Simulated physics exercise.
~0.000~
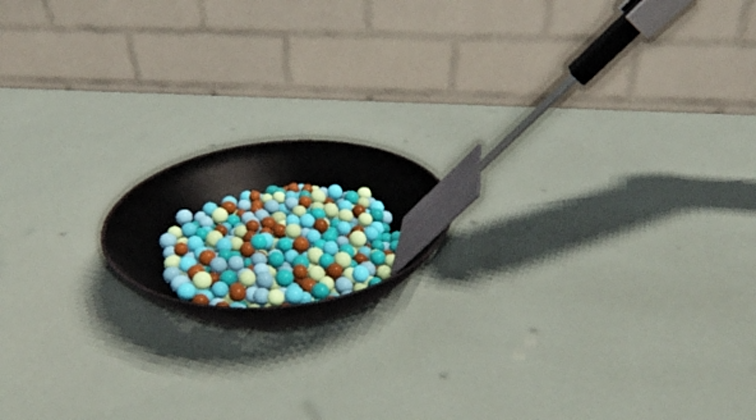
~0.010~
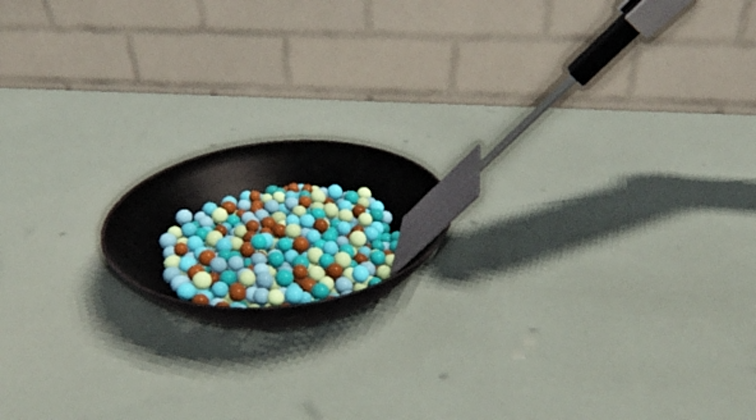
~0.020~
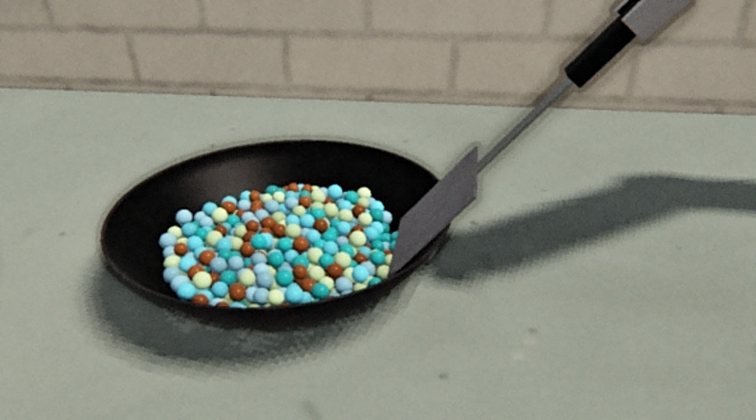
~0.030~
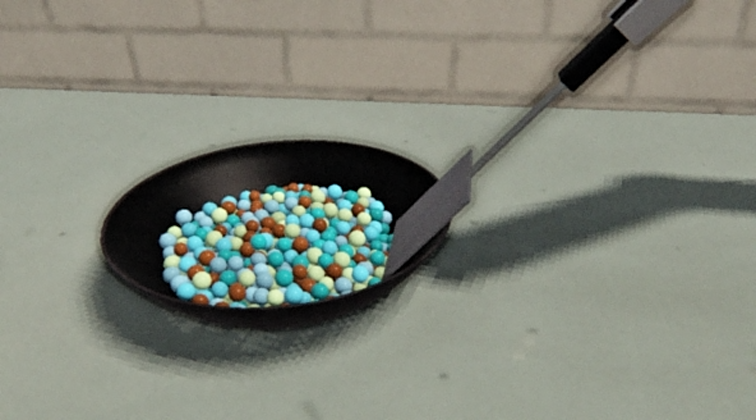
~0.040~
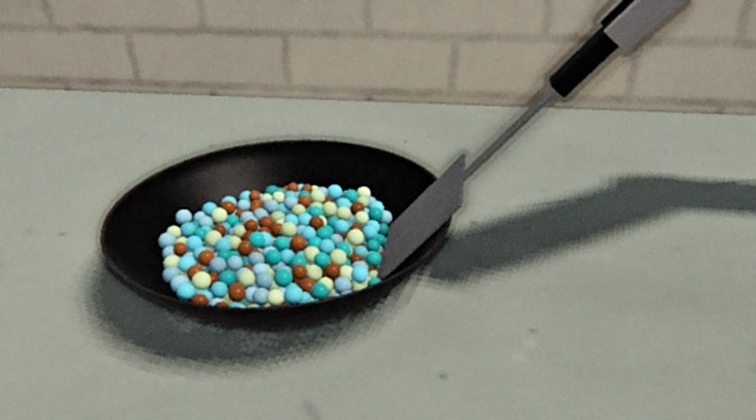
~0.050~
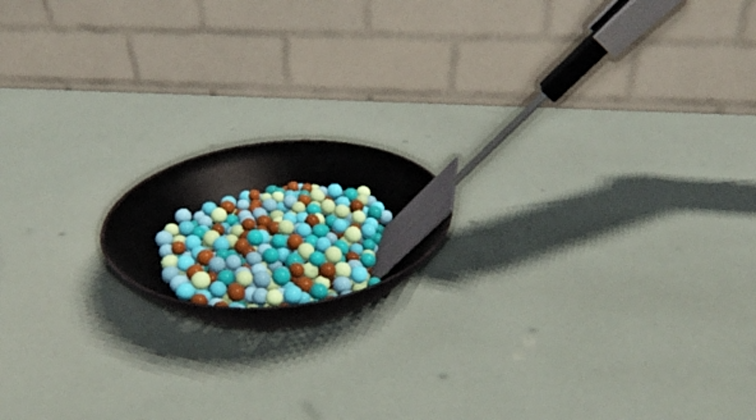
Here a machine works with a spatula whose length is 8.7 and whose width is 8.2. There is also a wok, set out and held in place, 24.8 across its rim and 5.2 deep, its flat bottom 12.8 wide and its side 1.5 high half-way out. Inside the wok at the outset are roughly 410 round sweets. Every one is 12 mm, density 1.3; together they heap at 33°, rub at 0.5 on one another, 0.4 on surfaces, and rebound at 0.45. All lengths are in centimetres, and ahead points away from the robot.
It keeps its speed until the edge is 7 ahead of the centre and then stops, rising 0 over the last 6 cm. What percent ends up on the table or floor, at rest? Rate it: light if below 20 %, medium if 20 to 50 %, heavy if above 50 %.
Rating: Light.
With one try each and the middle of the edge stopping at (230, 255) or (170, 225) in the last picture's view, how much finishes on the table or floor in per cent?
The two tries give near 0 and near 25 in a hundred.
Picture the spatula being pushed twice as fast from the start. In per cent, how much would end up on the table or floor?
25 %.
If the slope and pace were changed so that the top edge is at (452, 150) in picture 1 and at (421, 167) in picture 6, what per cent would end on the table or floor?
It works out to about 15 %, more or less.
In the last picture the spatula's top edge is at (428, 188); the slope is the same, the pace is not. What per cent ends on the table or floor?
About 30 percent.
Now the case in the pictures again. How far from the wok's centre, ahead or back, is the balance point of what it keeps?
Some 4.5 cm ahead of the centre.
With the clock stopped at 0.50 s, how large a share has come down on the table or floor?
10 %.
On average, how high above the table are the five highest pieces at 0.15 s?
Height: Approx. 5 cm.
After 0.15 s, sloping 50°, highest piece 6 above the table; 406 in the wok.
After 0.25 s, sloping 50°, highest piece 6 above the table; 405 in the wok, 1 on the blade or in flight.
After 0.50 s, sloping 50°, highest piece 7 above the table; 365 in the wok, 39 on the table or floor, 2 on the blade or in flight.
After 1.55 s, sloping 50°, highest piece 7 above the table; 364 in the wok, 42 on the table or floor.
At rest, 364 in the wok, 42 on the table or floor. That is 10 % on the table or floor.
